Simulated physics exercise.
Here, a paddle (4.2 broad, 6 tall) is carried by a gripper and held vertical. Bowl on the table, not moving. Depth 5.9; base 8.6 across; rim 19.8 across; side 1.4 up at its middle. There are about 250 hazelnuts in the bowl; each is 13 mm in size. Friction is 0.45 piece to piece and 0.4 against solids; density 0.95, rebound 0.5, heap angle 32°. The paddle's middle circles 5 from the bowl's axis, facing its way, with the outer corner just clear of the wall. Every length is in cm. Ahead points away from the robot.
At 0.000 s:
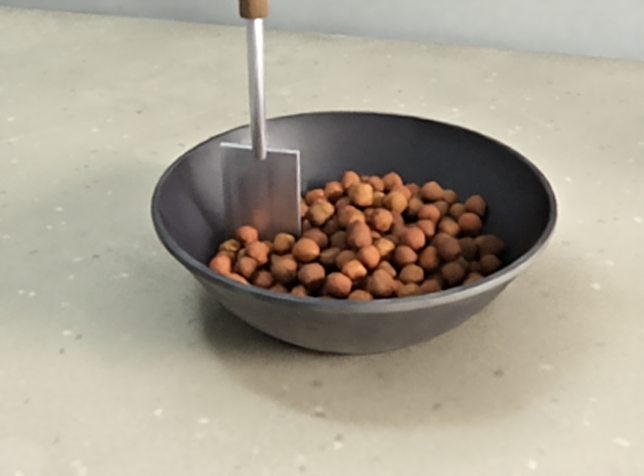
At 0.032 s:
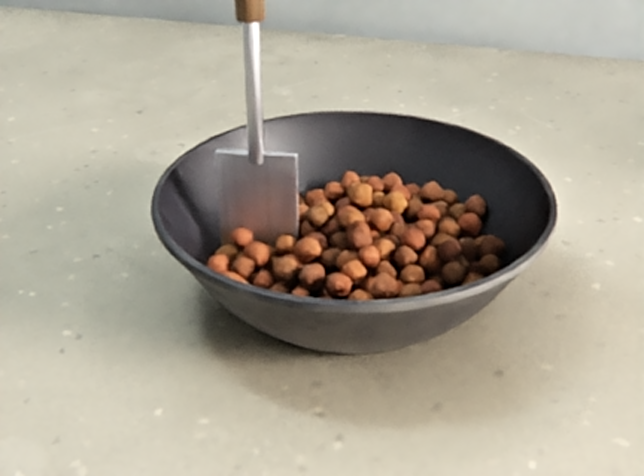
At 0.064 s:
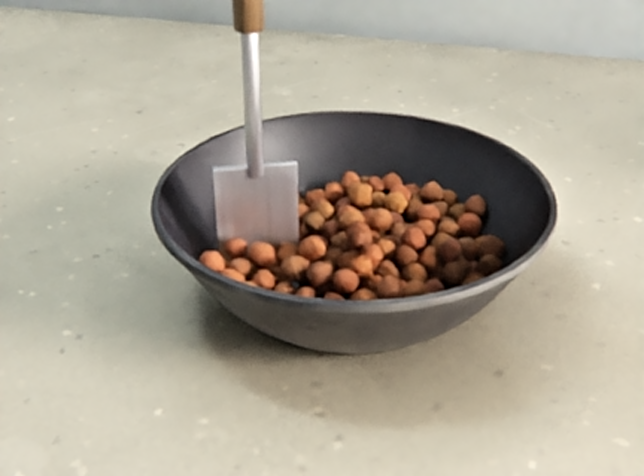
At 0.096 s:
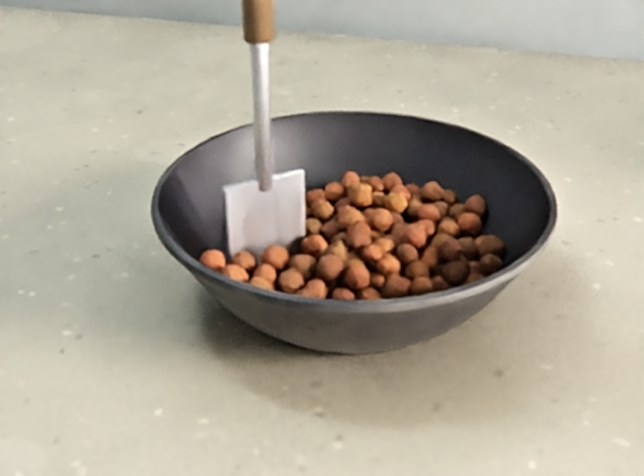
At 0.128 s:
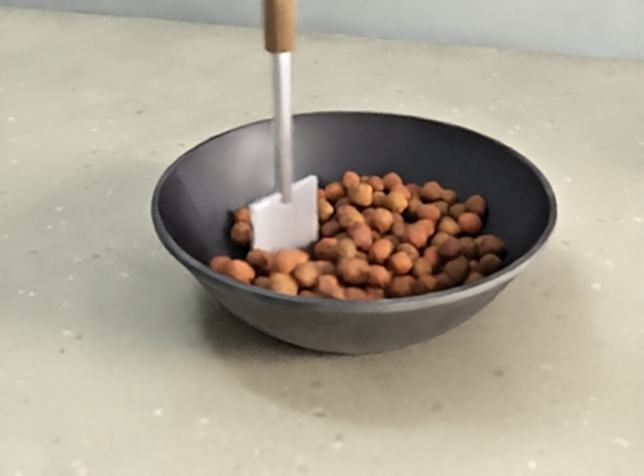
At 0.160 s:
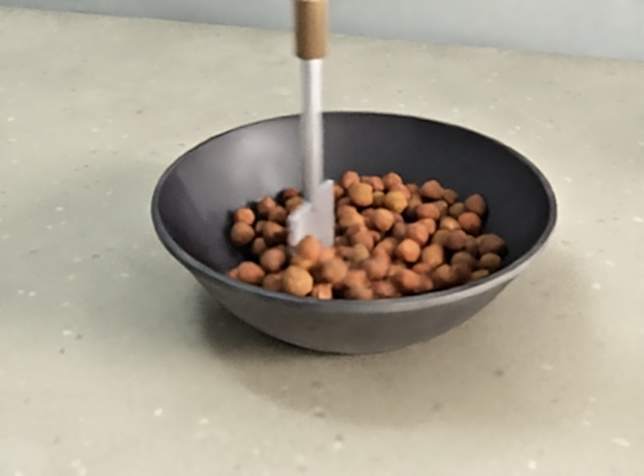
A pale, speckled tabletop fills the view, seen from slightly above by a still camera, with a grey-blue strip behind it. A dark grey bowl sits in the middle, holding a heap of reddish-brown hazelnuts, and an upright metal paddle with a wooden handle stands in its left side. The paddle moves slightly left, then sweeps toward the viewer and rightward, turning edge-on and pushing nuts along.
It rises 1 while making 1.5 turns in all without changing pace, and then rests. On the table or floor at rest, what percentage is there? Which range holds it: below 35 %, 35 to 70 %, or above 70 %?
The range below 35 %.
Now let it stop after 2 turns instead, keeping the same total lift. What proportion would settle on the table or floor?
About 25 per cent.
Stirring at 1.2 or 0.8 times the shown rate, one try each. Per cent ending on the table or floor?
30 % and 10 %.
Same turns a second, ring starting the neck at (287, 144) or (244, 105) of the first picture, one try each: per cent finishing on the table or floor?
Close to 5 per cent for the first and close to 20 per cent for the second.
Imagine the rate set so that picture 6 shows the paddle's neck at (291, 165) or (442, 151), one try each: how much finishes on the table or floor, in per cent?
It comes to roughly 10 per cent and then 50 per cent.
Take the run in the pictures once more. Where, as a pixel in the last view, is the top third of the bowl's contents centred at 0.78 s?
Around (330, 285).
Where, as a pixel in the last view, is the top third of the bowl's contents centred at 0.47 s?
Look near (351, 154) for its middle.
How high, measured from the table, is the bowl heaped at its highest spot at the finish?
Height: Roughly 5.5 cm.
After 0.47 s, 260° round, highest piece 8 above the table; 227 in the bowl, 16 on the table or floor, 8 in flight or on the tool.
After 0.78 s, 79° round, highest piece 8 above the table; 209 in the bowl, 37 on the table or floor, 5 in flight or on the tool.
After 1.14 s, 180° round, highest piece 5 above the table; 200 in the bowl, 51 on the table or floor.
After 1.84 s, 180° round, highest piece 5 above the table; 200 in the bowl, 51 on the table or floor.
At rest, 200 in the bowl, 51 on the table or floor. That is 20 % on the table or floor.
